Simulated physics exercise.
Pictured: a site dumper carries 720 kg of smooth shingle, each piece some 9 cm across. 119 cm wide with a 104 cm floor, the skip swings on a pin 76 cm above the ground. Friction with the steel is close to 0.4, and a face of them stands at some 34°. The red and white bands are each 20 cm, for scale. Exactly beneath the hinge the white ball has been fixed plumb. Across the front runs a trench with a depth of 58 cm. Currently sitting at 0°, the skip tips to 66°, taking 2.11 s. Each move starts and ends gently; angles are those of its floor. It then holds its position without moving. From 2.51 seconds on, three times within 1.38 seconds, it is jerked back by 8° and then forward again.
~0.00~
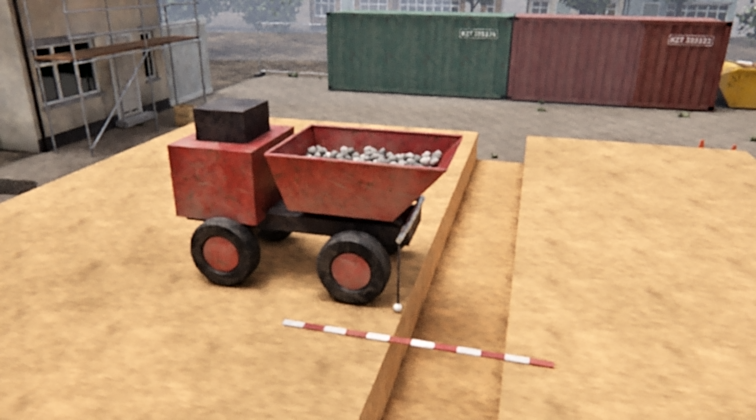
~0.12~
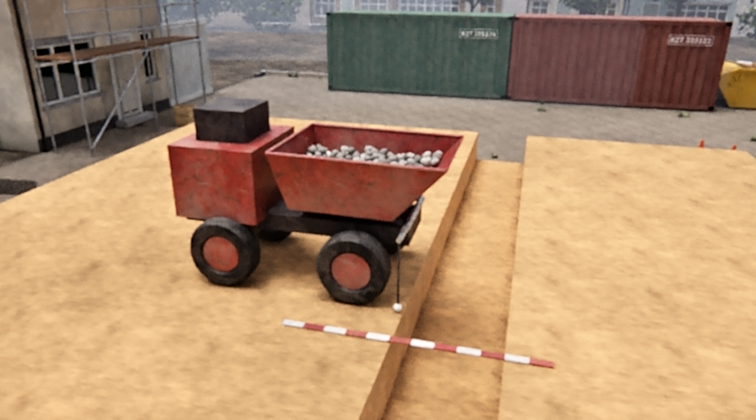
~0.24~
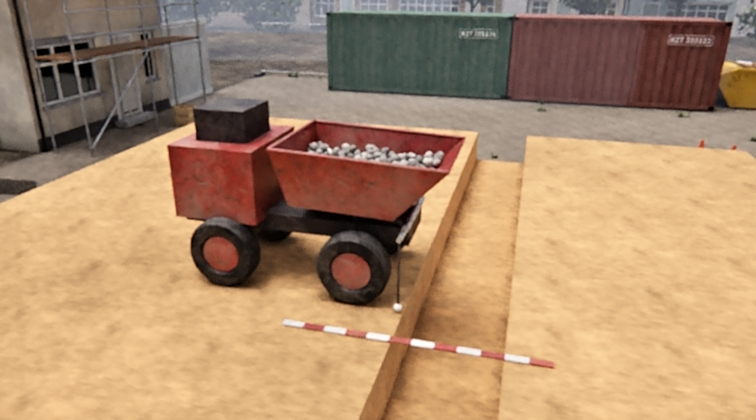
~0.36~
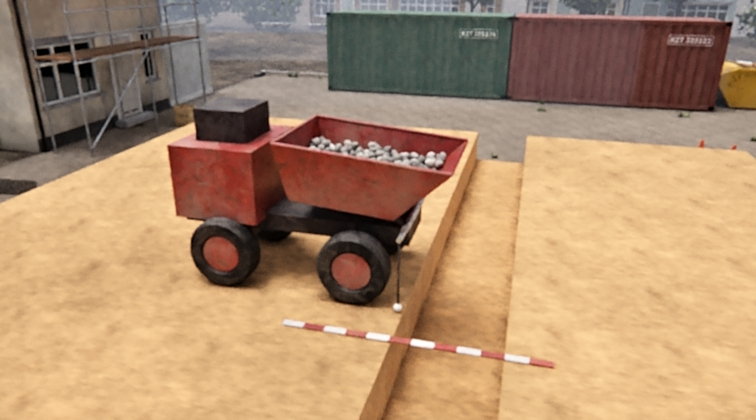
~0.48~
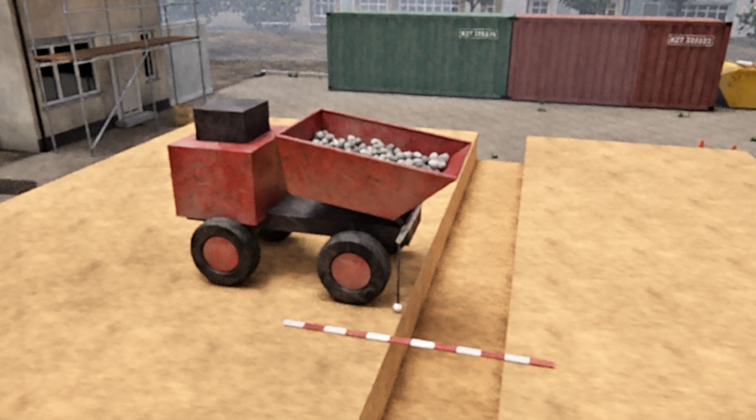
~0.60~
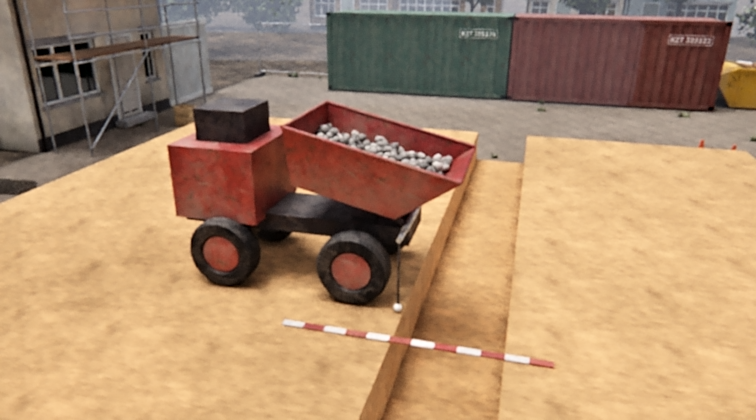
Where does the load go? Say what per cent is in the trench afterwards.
About 30 per cent.
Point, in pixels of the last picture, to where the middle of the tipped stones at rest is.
In the last view, about (546, 295).
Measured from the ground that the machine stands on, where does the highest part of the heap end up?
About 28 cm higher than the ground.
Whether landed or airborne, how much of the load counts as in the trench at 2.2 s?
By then, around 10 percent.
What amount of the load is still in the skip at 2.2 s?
Roughly 60 per cent is still inside.
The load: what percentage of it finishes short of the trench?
Roughly 0 percent of it.
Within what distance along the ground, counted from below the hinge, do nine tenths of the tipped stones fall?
Around 210 cm ahead of the hinge.
After 1.6 s the floor is at 56°; 100 % in the skip; the foremost stones are at (485, 205).
After 2.2 s the floor is at 66°; 59 % in the skip, 8 % in the trench, 33 % past the trench; the foremost stones are at (574, 304).
After 4.3 s the floor is at 66°; 0 % in the skip, 27 % in the trench, 73 % past the trench; the foremost stones are past the picture's edge.
After 7.1 s the floor is at 66°; 0 % in the skip, 28 % in the trench, 72 % past the trench; the foremost stones are past the picture's edge.
